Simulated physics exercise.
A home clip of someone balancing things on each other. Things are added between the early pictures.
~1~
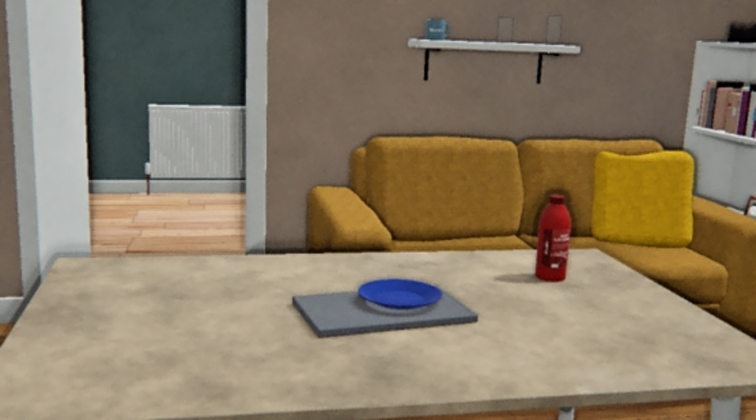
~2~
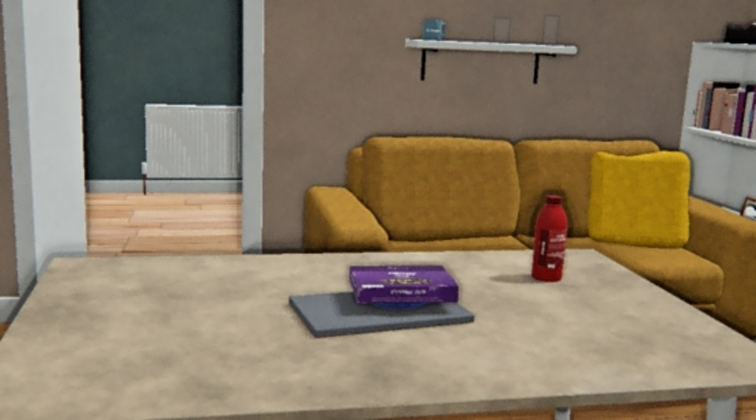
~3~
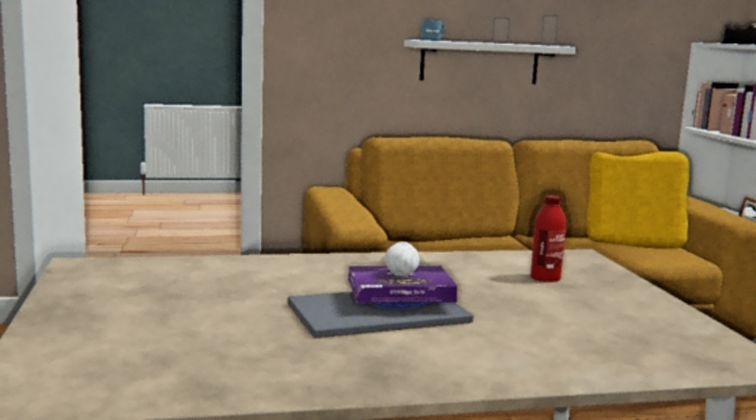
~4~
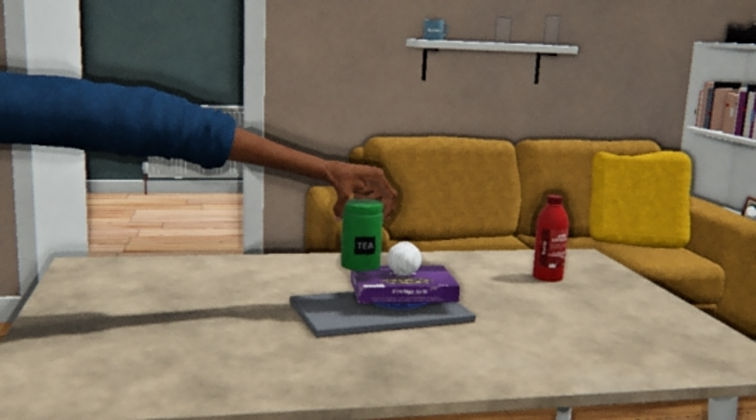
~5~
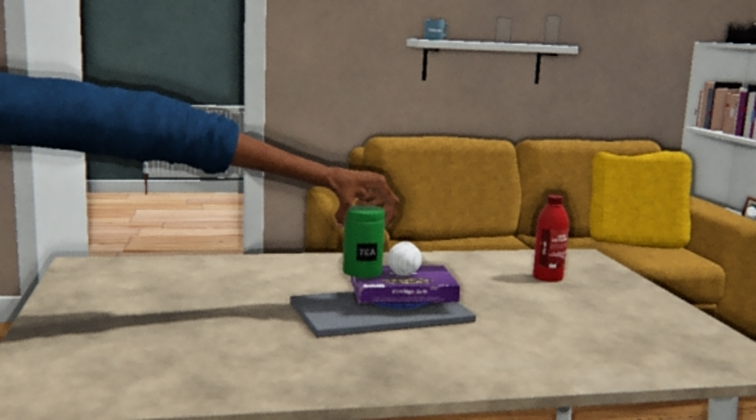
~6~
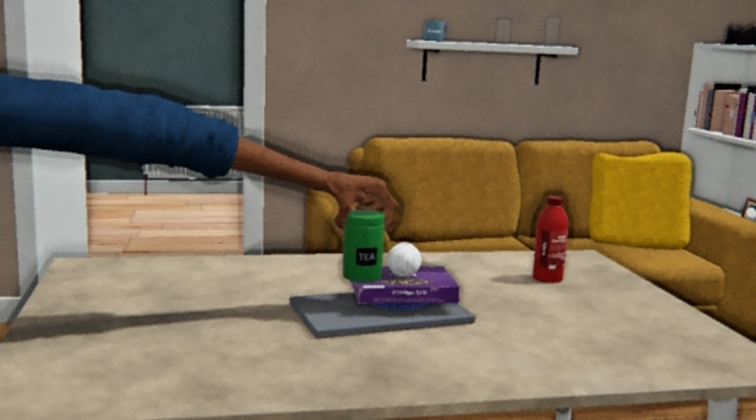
Living room table with a blue plate on a grey tray, purple packet and white onion added, hand lowering green tea jar beside onion.
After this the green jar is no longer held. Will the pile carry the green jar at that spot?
In the end the pile holds.
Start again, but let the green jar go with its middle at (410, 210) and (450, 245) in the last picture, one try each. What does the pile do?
First, it comes apart; second, it stays up.
Then, 0.30 s later than the last frame, all is still.
Then, 0.80 s later than the last frame, green jar resting near (363, 246).
When it is over, all 6 as before. End places, in pixels of the last picture, green jar near (363, 246). The pile keeps its balance.
